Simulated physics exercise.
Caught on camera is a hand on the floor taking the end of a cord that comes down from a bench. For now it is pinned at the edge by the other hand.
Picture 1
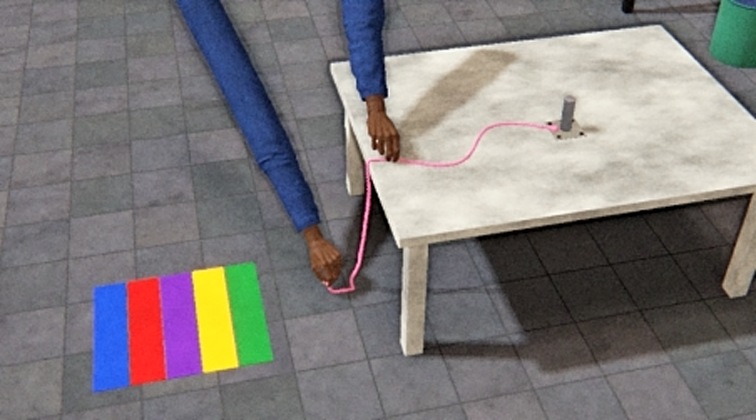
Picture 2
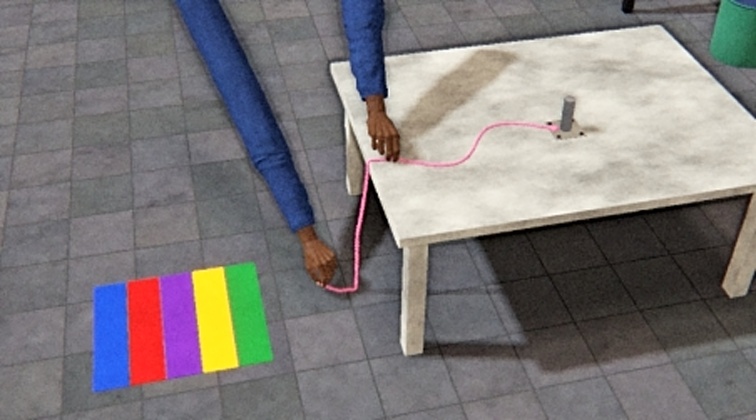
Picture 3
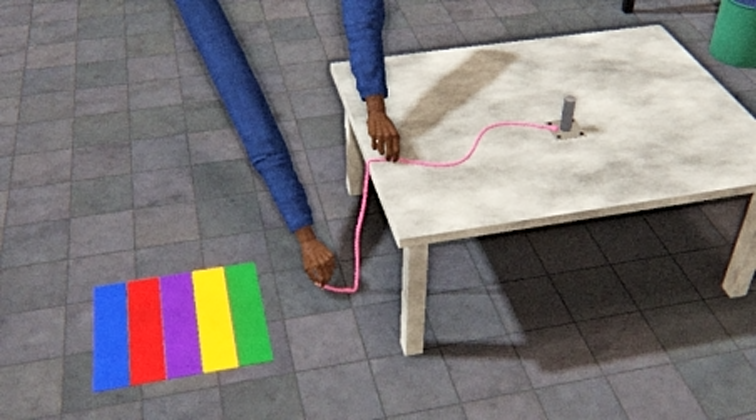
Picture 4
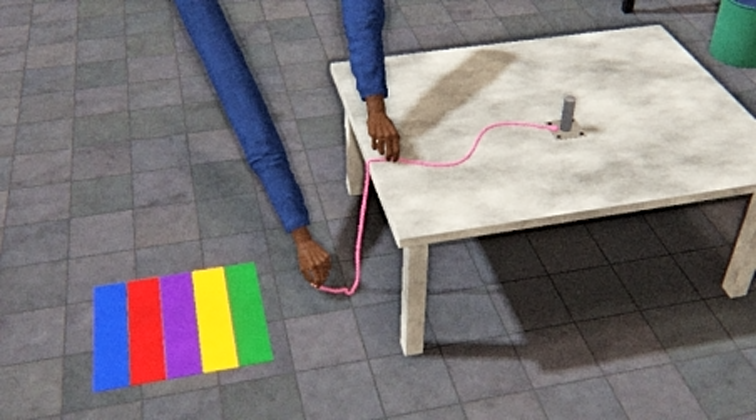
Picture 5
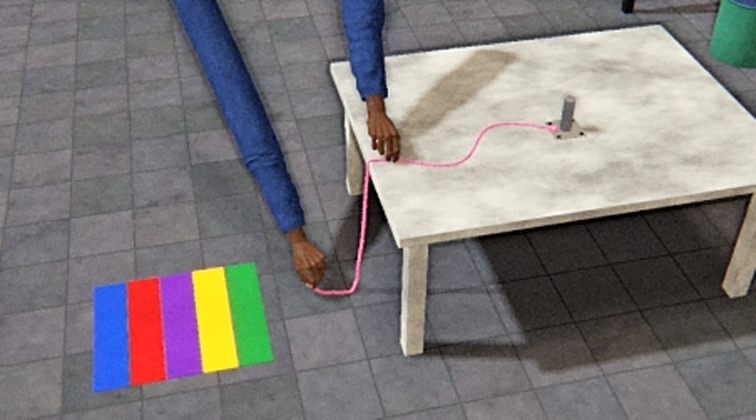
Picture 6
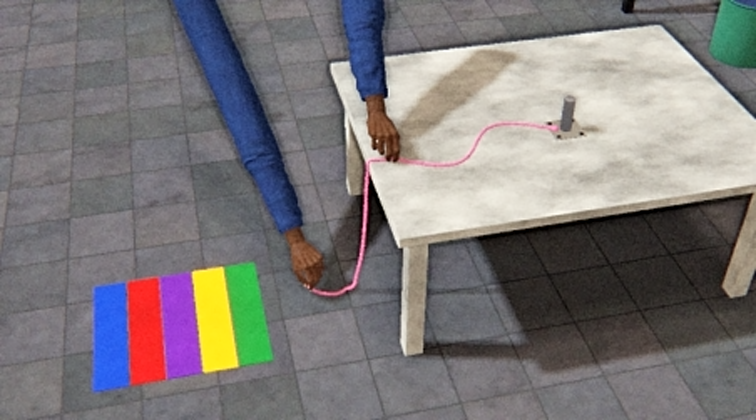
The video shows one hand pinning a pink cord at the edge of a pale table while the other, near the floor, draws the cord's end slightly left, beside a panel of blue, red, purple, yellow and green stripes.
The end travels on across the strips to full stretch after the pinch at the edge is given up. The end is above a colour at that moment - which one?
The purple one.
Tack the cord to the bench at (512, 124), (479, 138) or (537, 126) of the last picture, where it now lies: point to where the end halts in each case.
(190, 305), (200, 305) and (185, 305).
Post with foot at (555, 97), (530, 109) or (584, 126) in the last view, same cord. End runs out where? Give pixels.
One per try, in order: (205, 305), (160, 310), (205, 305).
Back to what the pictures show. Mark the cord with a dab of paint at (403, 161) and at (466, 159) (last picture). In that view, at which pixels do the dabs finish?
At (370, 165), then (433, 151).
Soon after, end near (250, 296); over green.
Then, end near (207, 303); over yellow.
At full stretch, end near (182, 307); over purple. Over purple.
